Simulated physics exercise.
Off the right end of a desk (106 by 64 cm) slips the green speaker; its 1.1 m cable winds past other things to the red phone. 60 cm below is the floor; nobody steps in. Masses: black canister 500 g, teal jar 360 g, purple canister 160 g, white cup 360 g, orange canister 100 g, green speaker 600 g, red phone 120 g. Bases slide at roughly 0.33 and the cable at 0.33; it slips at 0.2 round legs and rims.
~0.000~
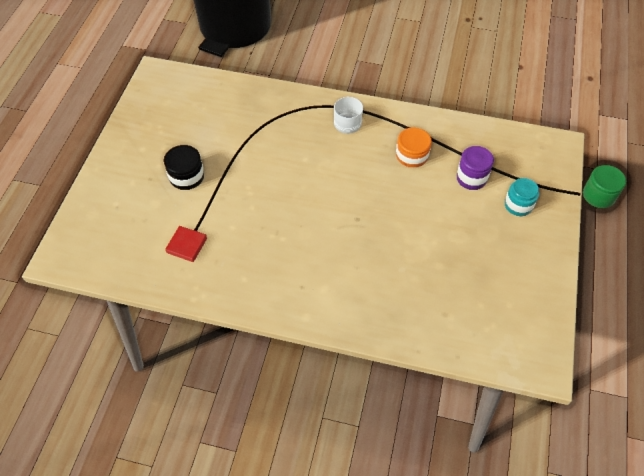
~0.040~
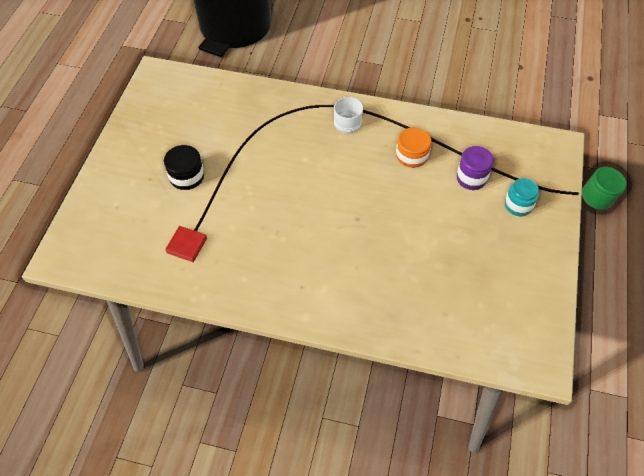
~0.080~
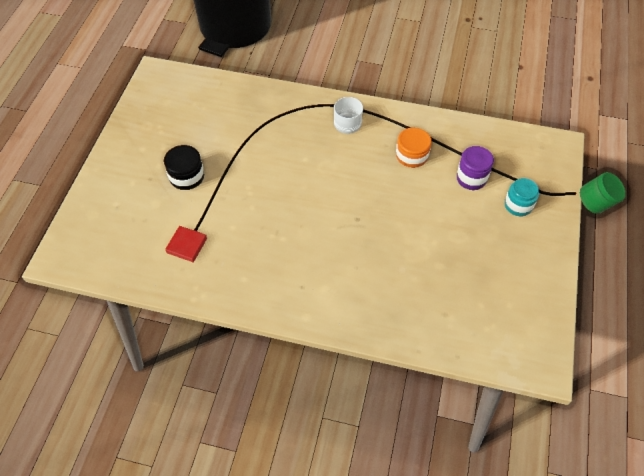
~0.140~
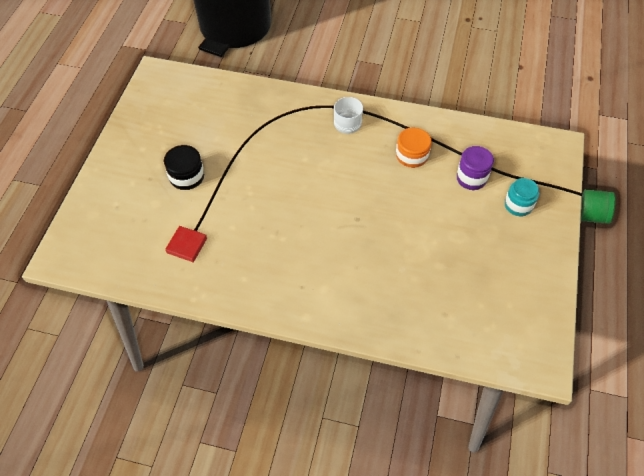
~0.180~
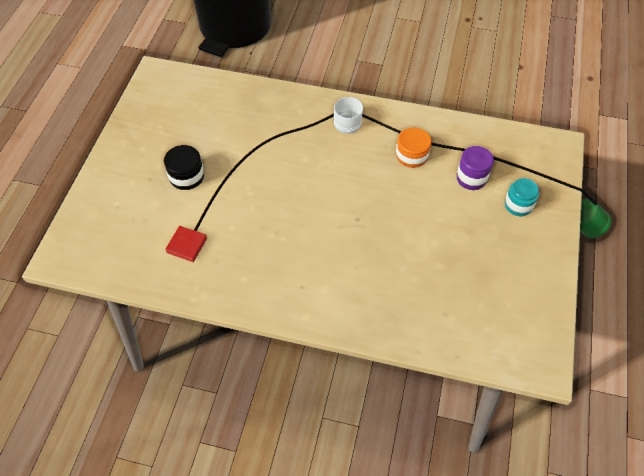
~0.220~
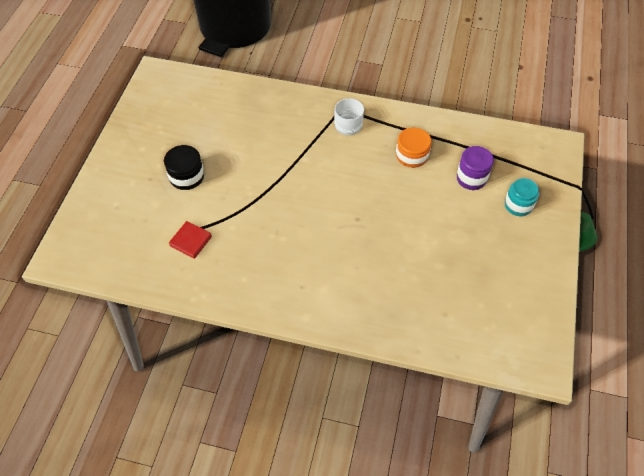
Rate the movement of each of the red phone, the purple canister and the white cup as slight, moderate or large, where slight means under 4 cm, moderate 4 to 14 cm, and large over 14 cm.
Ratings - red phone: Large; purple canister: Slight; white cup: Moderate.
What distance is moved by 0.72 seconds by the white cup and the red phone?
About: White cup 10 cm, red phone over the edge.
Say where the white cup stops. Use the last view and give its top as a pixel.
It comes to rest at about (370, 142).
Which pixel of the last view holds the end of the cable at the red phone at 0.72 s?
Near (466, 95).
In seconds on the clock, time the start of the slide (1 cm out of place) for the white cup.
For the white cup, around 0.24 seconds.
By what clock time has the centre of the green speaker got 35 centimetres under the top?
Answer: 0.38 s on the clock.
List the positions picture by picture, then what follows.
Shows, red phone (186, 242); purple canister (478, 157); white cup (348, 107); cable runs through (439, 143) (270, 121) (217, 190), in the first frame.
Shows, green speaker (609, 179); cable runs through (217, 190), in the second frame.
Shows, green speaker (603, 193); cable runs through (217, 190), in the third frame.
Shows, green speaker (597, 207); cable runs through (217, 190), in the fourth frame.
Shows, green speaker (590, 218); cable runs through (559, 182) (371, 119) (218, 190), in the fifth frame.
Shows, red phone (190, 238); purple canister (478, 158); white cup (349, 109); cable runs through (579, 188) (386, 124) (315, 140) (249, 205), in the sixth frame.
After 0.5 s, the cable's tail end at (320, 148); red phone 33 cm off its start, white cup 10 cm off its start, green speaker over the edge.
After 0.7 s, the cable's tail end at (466, 95); red phone over the edge, white cup 11 cm off its start, green speaker over the edge.
After 1.0 s, the cable has left the top; red phone over the edge, white cup 11 cm off its start at (370, 142), green speaker over the edge.
After 1.2 s, the cable has left the top; red phone over the edge, white cup 11 cm off its start, green speaker over the edge.
After 2.4 s, the cable has left the top; red phone over the edge, white cup 11 cm off its start at (370, 142), purple canister 0 cm off its start at (478, 158), green speaker over the edge.
